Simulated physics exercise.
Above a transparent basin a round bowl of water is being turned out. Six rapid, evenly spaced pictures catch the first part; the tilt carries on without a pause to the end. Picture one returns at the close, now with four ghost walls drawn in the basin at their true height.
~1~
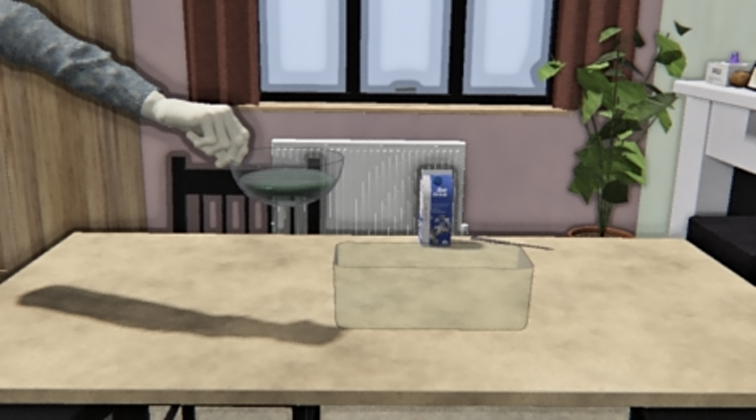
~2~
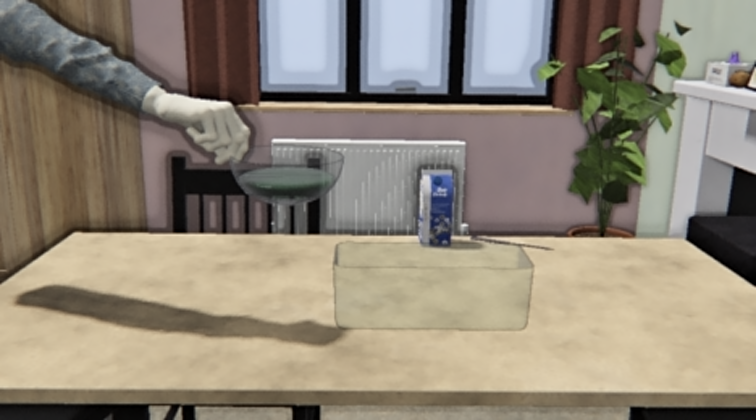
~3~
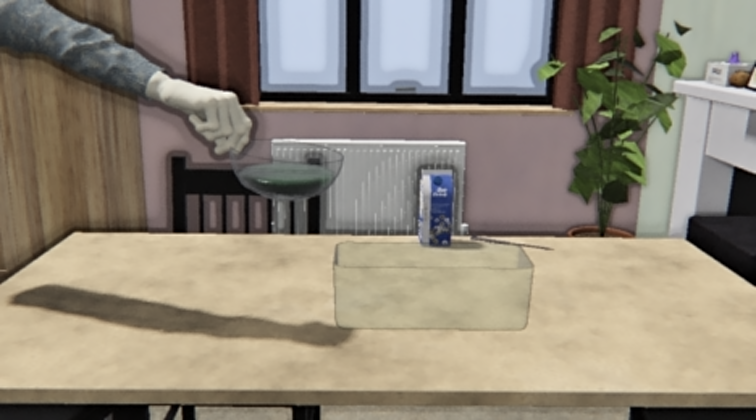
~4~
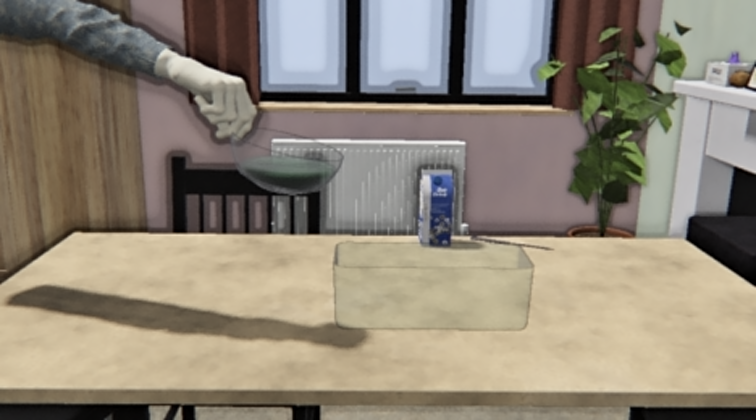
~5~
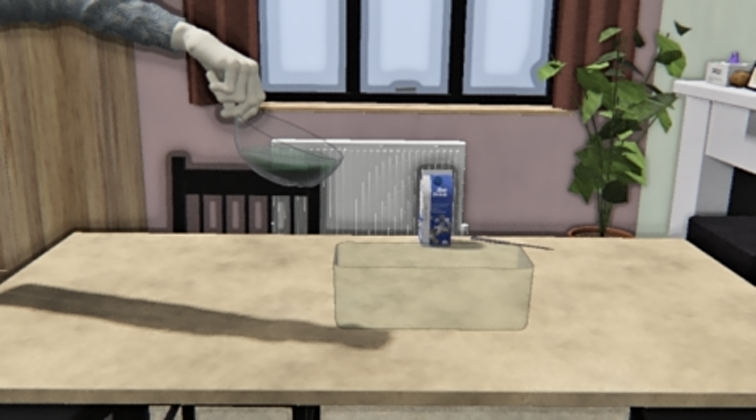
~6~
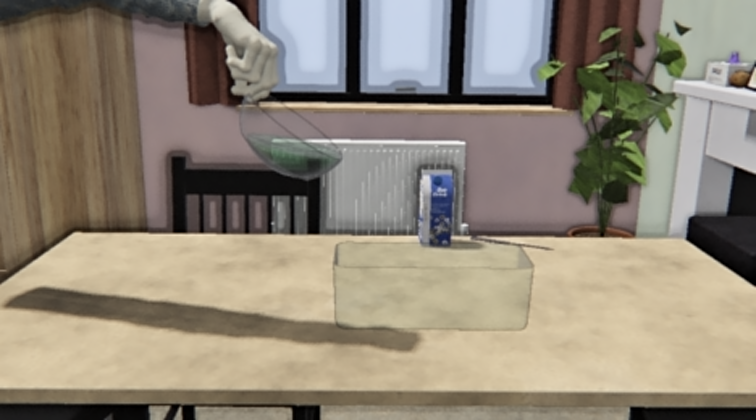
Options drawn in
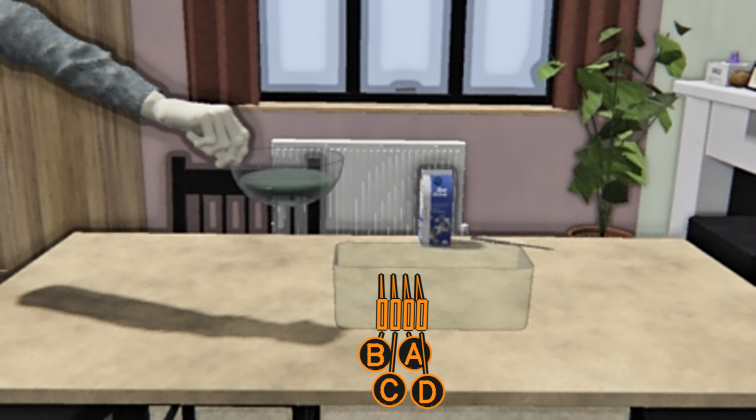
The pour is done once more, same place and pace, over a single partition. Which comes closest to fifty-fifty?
Best: D.
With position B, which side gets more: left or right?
The right side.
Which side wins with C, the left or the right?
More ends on the right.
In orange, A at (408, 333); B at (382, 333); C at (395, 333); D at (421, 333).
With A, about 25 % ends left of the wall and 71 % right of it; 4 % is lost outside.
With B, about 9 % ends left of the wall and 84 % right of it; 7 % is lost outside.
With C, about 15 % ends left of the wall and 80 % right of it; 5 % is lost outside.
With D, about 46 % ends left of the wall and 48 % right of it; 5 % is lost outside.
